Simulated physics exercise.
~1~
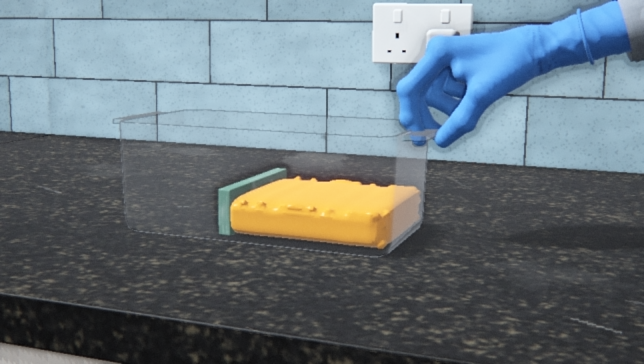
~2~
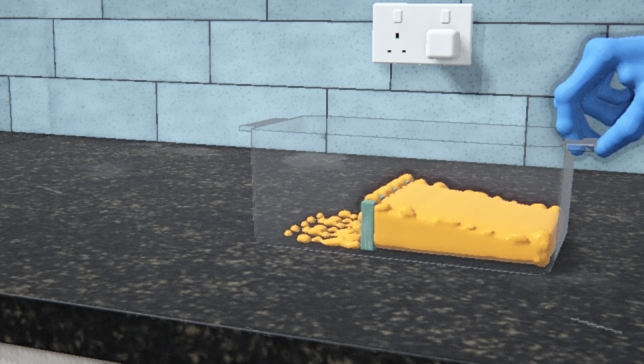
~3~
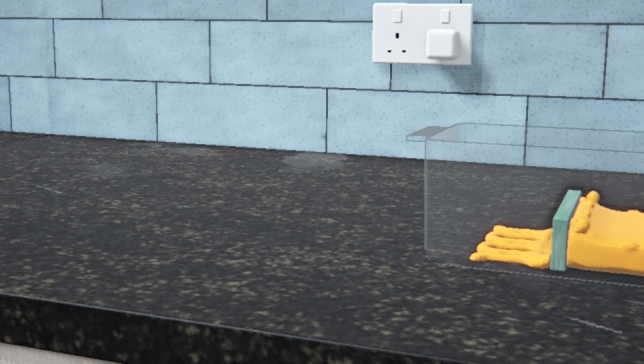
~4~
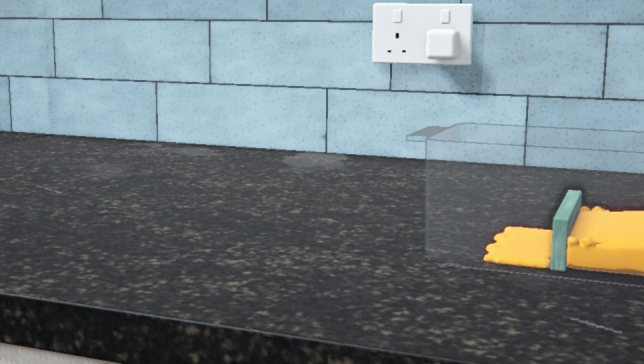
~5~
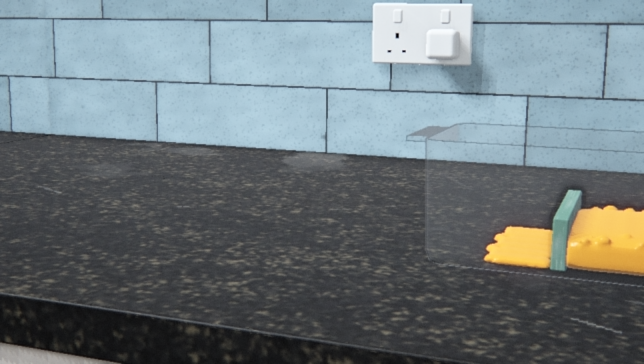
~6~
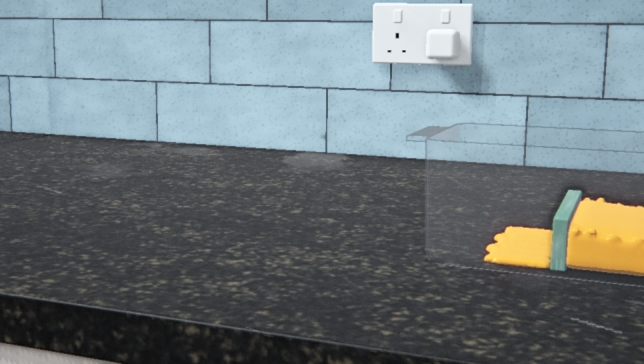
The clip opens on a dark speckled worktop before pale blue tiles and a white socket, where a blue-gloved hand grips the right end of a clear oblong tub. A green divider stands inside, with orange juice filling only the right part. The hand draws the tub rightwards, and some juice gets into the left part, scattered in small blobs beside the divider. The tub slides on until its right end is out of view, and the juice on the left spreads in finger-like streaks. Finally the tub rests, with a shallow orange puddle left of the divider and the deeper juice still on its right.
